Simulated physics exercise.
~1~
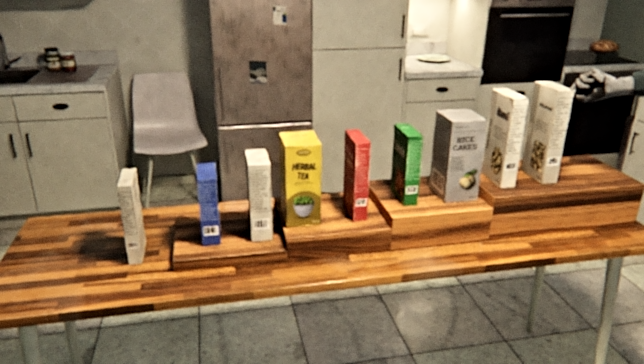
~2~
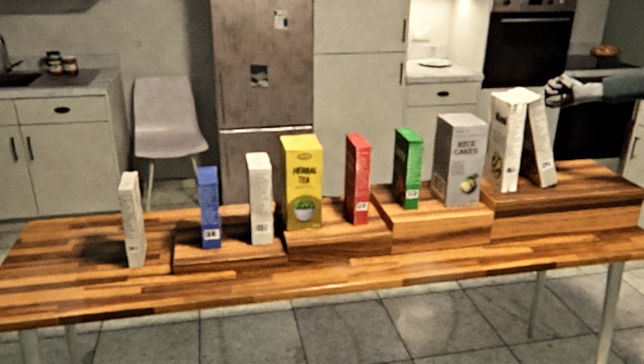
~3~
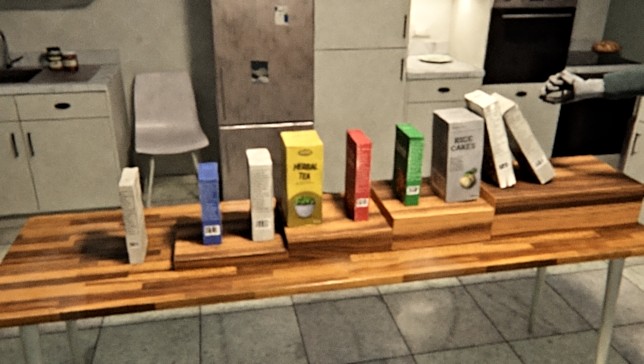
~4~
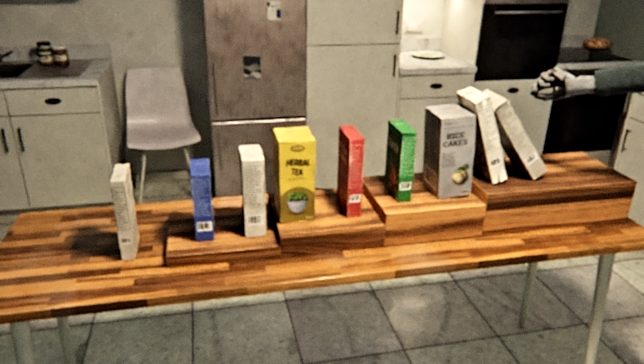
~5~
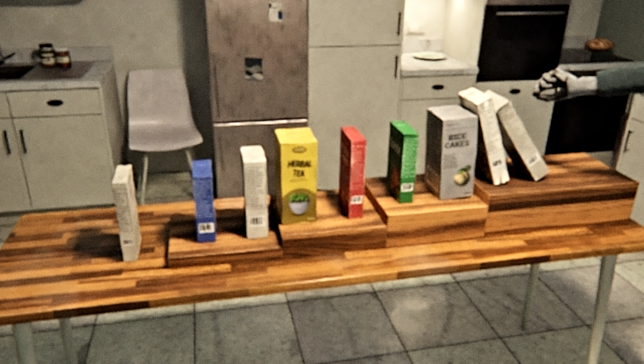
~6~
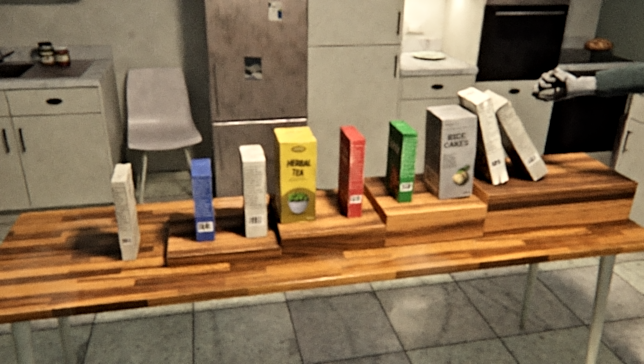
In a kitchen, a dark robotic-looking hand tips the rightmost white box left against its neighbour, both leaning while the others stand.
